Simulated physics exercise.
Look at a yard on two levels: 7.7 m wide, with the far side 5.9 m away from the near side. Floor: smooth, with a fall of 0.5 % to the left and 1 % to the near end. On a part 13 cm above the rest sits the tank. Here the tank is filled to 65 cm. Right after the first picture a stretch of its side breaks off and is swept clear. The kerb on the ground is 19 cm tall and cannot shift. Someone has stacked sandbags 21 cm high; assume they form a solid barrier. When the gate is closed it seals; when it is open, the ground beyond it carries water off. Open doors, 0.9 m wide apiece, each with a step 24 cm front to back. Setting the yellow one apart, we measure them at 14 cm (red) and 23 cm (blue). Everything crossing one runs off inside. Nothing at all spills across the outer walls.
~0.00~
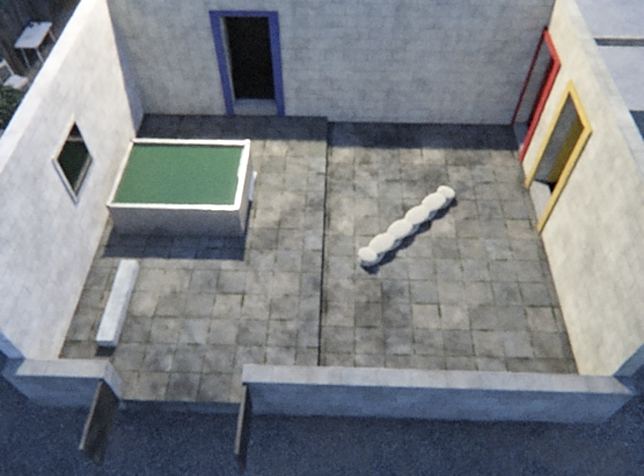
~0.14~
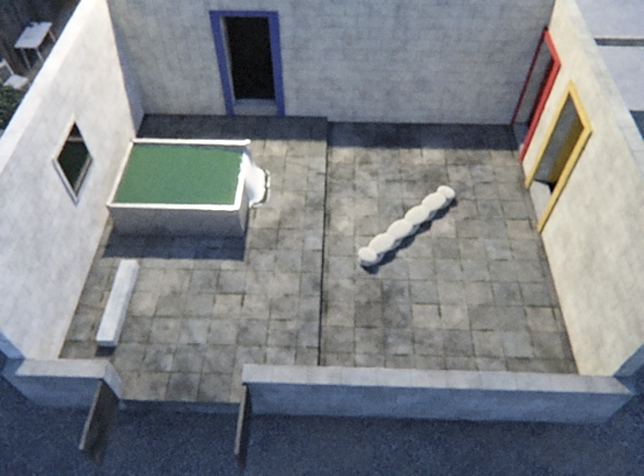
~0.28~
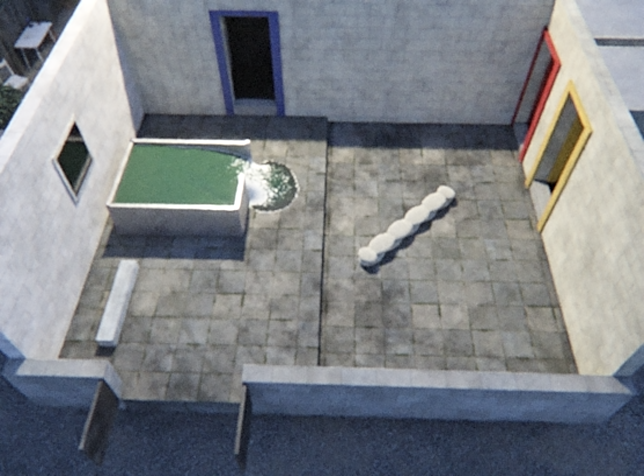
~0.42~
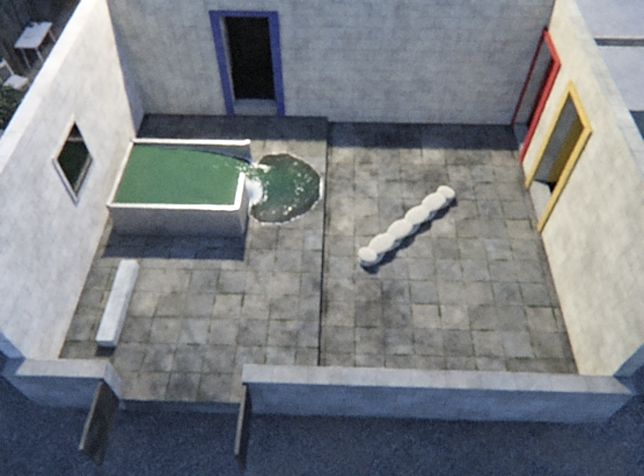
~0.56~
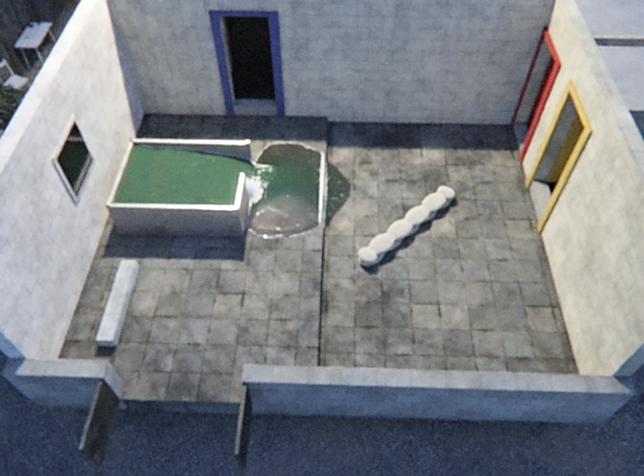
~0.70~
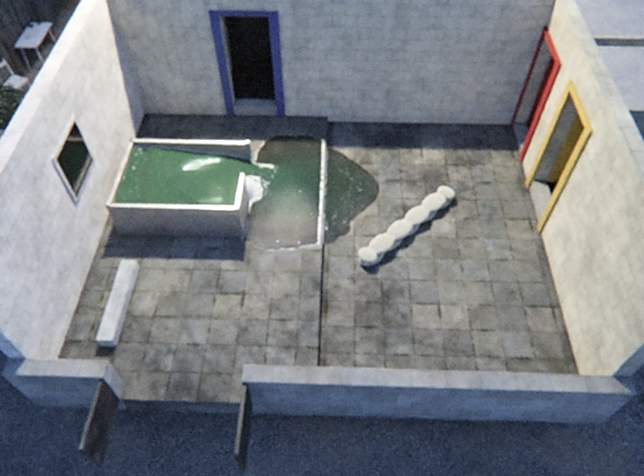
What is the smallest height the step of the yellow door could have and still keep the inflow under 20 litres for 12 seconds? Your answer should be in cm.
5 cm.
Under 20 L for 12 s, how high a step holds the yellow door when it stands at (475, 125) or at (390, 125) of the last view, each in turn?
14.5 and 7.0 cm.
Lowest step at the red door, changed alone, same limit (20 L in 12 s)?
For red: Close to 22 cm.
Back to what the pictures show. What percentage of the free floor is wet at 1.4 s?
The wet part is about 25 per cent.
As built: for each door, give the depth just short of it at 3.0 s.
Before red it's 26 cm, before yellow 4 cm, before blue 1 cm.
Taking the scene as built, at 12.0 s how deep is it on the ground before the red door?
A ruler would read roughly 3.5 cm.
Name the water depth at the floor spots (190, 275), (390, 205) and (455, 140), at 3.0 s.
First spot about 0 cm, second about 11 cm, third about 11 cm.
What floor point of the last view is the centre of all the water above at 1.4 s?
Around (228, 195).
After 1.4 s water covers 25 % of the floor, deepest (36 cm) near (255, 183); it has not reached the yellow door.
After 3.0 s water covers 35 % of the floor, deepest (31 cm) near (507, 128); 4 cm at the yellow door, 0 litres in over its 24 cm step.
After 12.0 s water covers 55 % of the floor, deepest (15 cm) near (325, 392); 4 cm at the yellow door, 0 litres in over its 24 cm step.
At the yellow door as built, the water arrived by 2.6 s and peaked near 9 cm at 6.2 s.
Run again over the same 12 s with other heights there, 27 litres in over 4.5 cm, 15 litres over 5.5 cm. The limit of 20 litres is kept from about 5 cm up.
